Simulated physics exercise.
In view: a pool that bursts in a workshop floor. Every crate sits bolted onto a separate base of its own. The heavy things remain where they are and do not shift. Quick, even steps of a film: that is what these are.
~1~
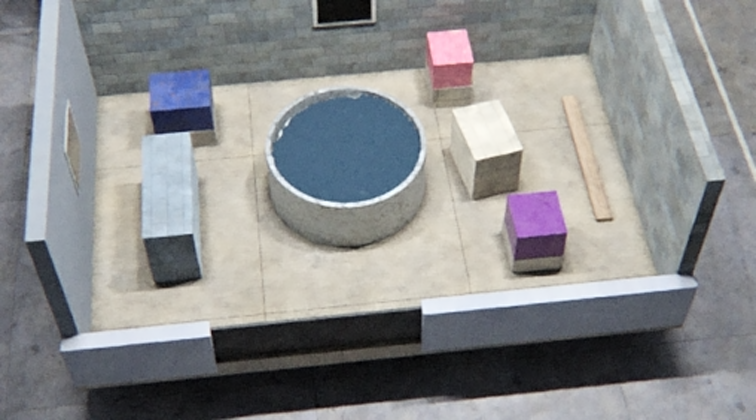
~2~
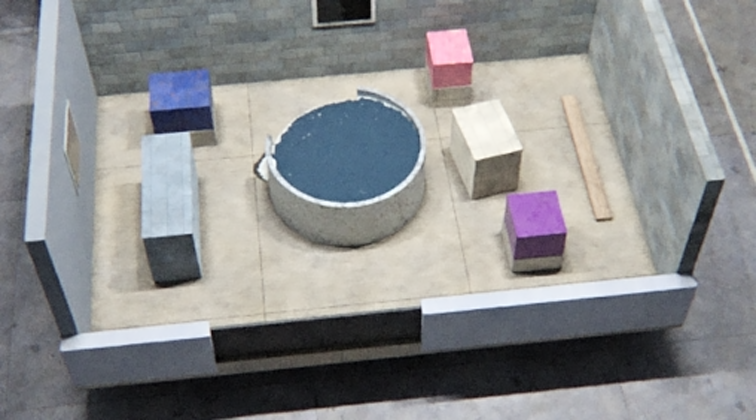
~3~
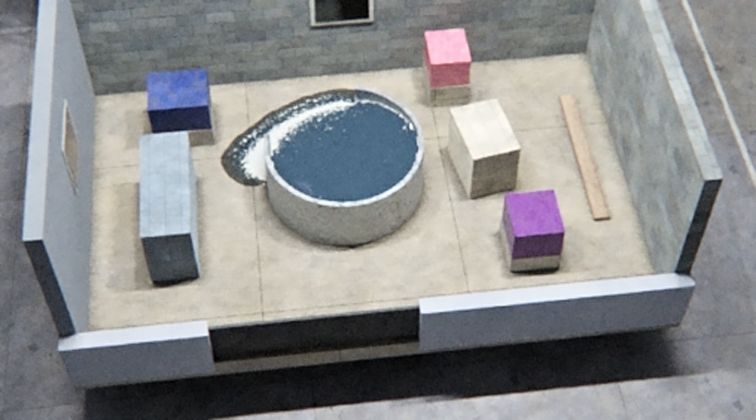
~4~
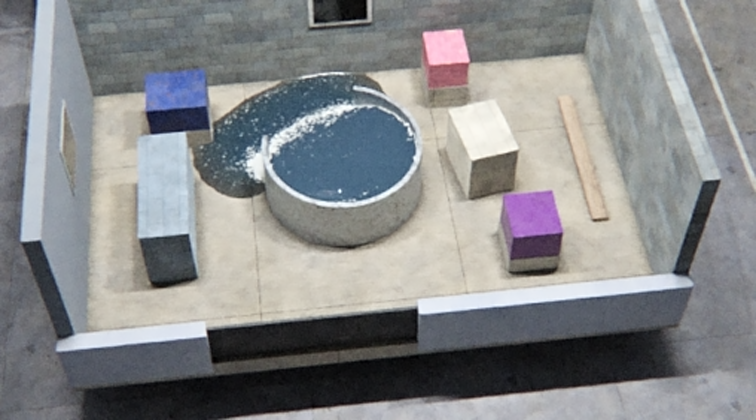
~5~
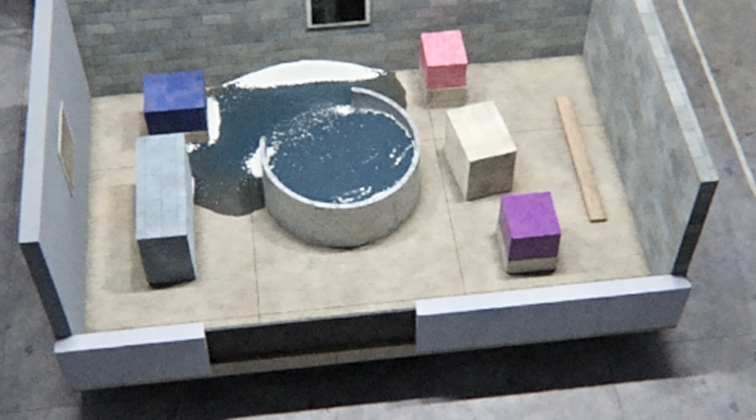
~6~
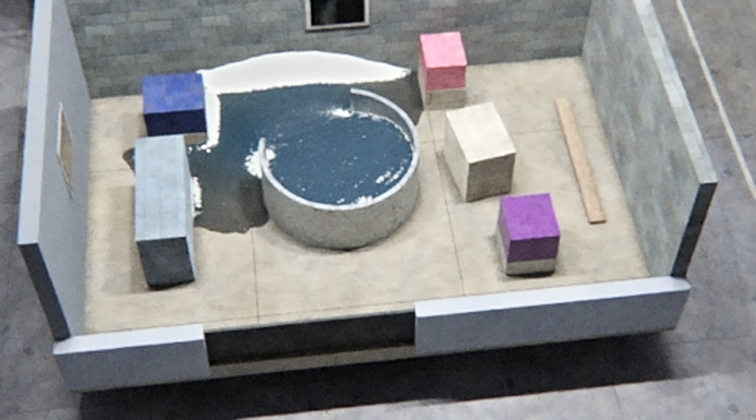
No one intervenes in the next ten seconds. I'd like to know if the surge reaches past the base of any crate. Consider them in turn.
The blue crate gets caught by the water; the pink crate doesn't get caught by the water; the purple crate doesn't get caught by the water.
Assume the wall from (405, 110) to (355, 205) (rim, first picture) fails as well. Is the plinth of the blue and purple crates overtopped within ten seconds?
Blue: Not reached; purple: Overtopped.
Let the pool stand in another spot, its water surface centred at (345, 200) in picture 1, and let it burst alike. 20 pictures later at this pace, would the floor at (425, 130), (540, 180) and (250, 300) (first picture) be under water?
Results in order - swamped, left untouched, swamped.
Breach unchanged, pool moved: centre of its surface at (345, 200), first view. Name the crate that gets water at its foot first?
The blue crate.
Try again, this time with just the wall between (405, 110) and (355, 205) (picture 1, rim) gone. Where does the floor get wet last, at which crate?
Answer: The one in blue.
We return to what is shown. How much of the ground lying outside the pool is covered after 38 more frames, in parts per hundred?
About 95 percent.
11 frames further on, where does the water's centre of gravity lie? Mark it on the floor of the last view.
The spot I would choose is (274, 144).
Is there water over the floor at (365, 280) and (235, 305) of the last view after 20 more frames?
In order: Waterless and submerged.
A moment on, water covers 30 % of the floor; the blue crate water round its plinth, the pink crate water round its plinth, the purple crate not reached.
Next, water covers 40 % of the floor; the blue crate water round its plinth, the pink crate water round its plinth, the purple crate not reached.
Then, water covers 70 % of the floor; the blue crate water round its plinth, the pink crate water round its plinth, the purple crate water round its plinth.
Later, water covers 95 % of the floor; the blue crate water round its plinth, the pink crate water round its plinth, the purple crate water round its plinth.
In the end, water covers 100 % of the floor; the blue crate was topped, the pink crate stayed above the water, the purple crate stayed above the water.
